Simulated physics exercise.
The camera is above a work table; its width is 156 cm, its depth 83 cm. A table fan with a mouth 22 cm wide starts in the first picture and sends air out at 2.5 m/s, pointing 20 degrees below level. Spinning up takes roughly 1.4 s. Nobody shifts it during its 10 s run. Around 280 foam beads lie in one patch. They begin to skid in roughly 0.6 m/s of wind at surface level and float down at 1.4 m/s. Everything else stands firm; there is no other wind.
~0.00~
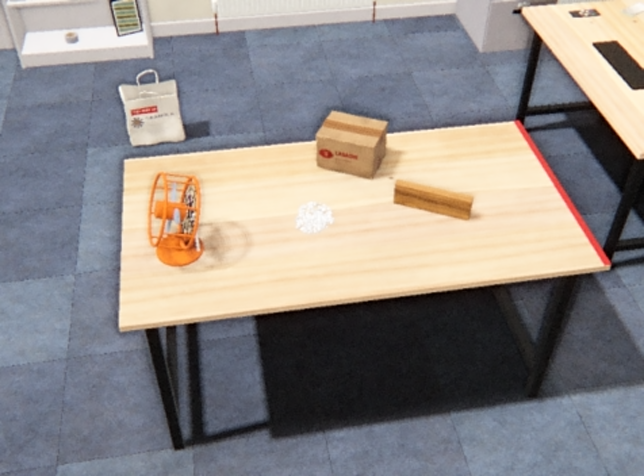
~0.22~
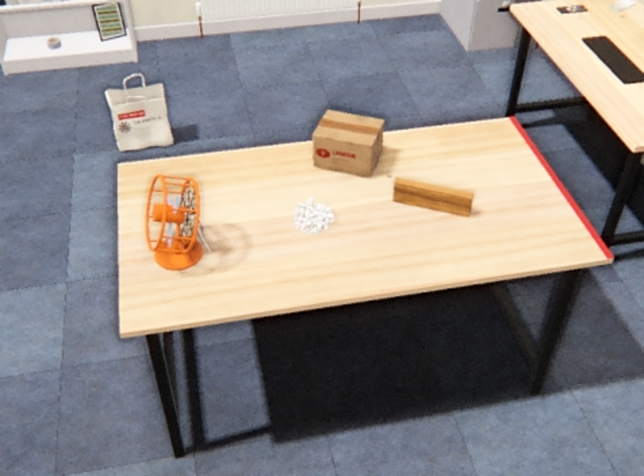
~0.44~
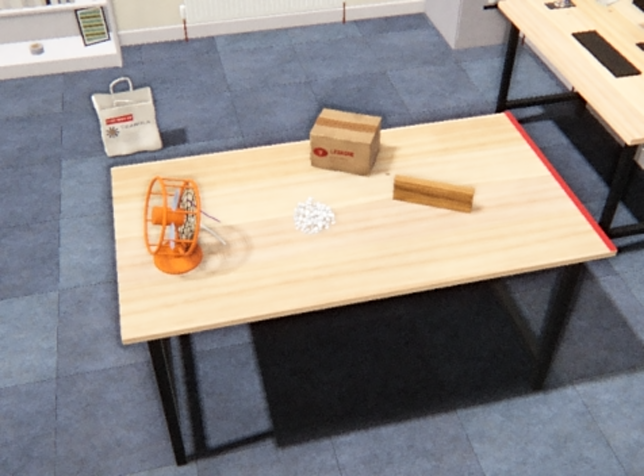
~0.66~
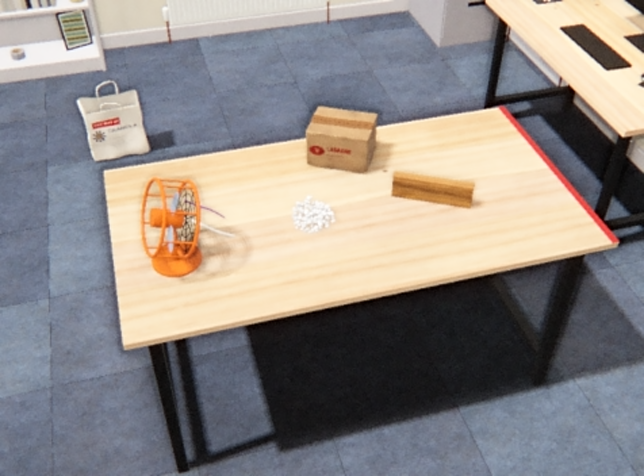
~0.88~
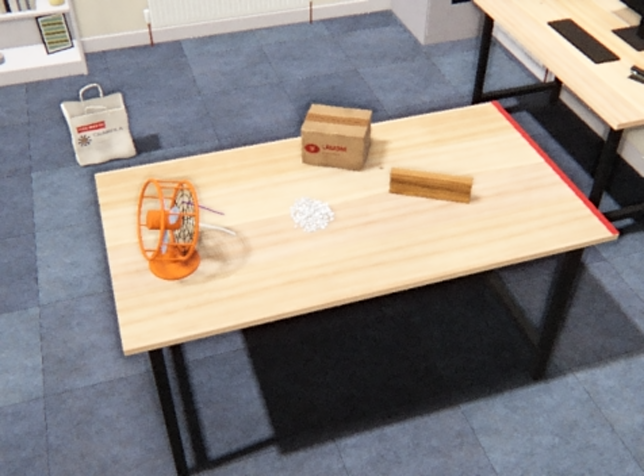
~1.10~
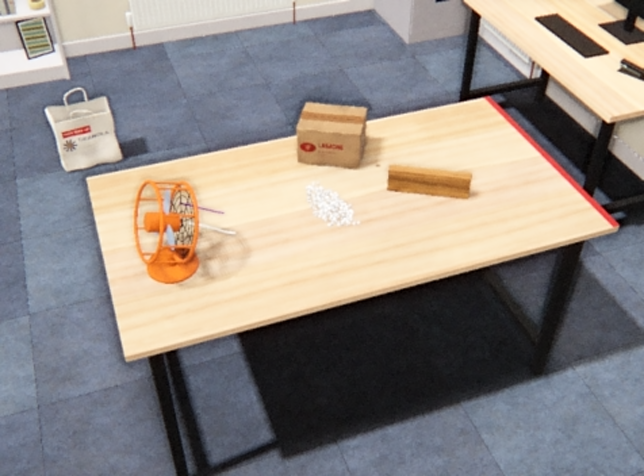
White foam beads lie in a small round patch on a wooden table, to the right of an orange fan, and barely stir as the view slowly shifts. Then nearly all of them skid rightward, stretching into a longer patch, while the cardboard box and wooden board stay put.
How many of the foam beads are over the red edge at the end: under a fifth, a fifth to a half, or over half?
Of the foam beads, more than half end over the red edge.
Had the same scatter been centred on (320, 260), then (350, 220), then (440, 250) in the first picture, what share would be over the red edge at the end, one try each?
In that order: 1 %, 80 %, 30 %.
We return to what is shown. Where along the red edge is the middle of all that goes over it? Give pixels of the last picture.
Near (569, 176).
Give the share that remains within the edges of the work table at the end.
About 5 %.
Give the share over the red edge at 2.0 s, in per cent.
Some 30 per cent.
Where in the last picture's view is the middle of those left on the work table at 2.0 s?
At about (477, 133).
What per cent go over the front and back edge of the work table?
About 1 % front, 25 % back.
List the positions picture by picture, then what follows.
In the first frame, the middle of the foam beads is near (314, 219), none has stirred yet and the mouth of the table fan is at (173, 211).
In the second frame, the middle of the foam beads is near (315, 217), about 1 % have left their places and the red edge is centred on (559, 180).
In the third frame, the middle of the foam beads is near (314, 216), about 1 % have left their places, the top of a box is at (346, 125) and the top of a board is at (434, 184).
In the fourth frame, the middle of the foam beads is near (314, 215) and about 1 % have left their places.
In the fifth frame, the middle of the foam beads is near (313, 214) and about 5 % have left their places.
In the sixth frame, the middle of the foam beads is near (330, 207), the farthest in sight from the table fan is at (351, 206) and about 95 % have left their places.
After 2.0 s, 29 % are over the red edge; the middle of those still in play is near (484, 130); 1 % have settled or left.
After 3.2 s, 66 % are over the red edge; 91 % have settled or left.
After 5.5 s, 69 % are over the red edge; 96 % have settled or left.
After 10.0 s, at the end, 70 % are over the red edge.
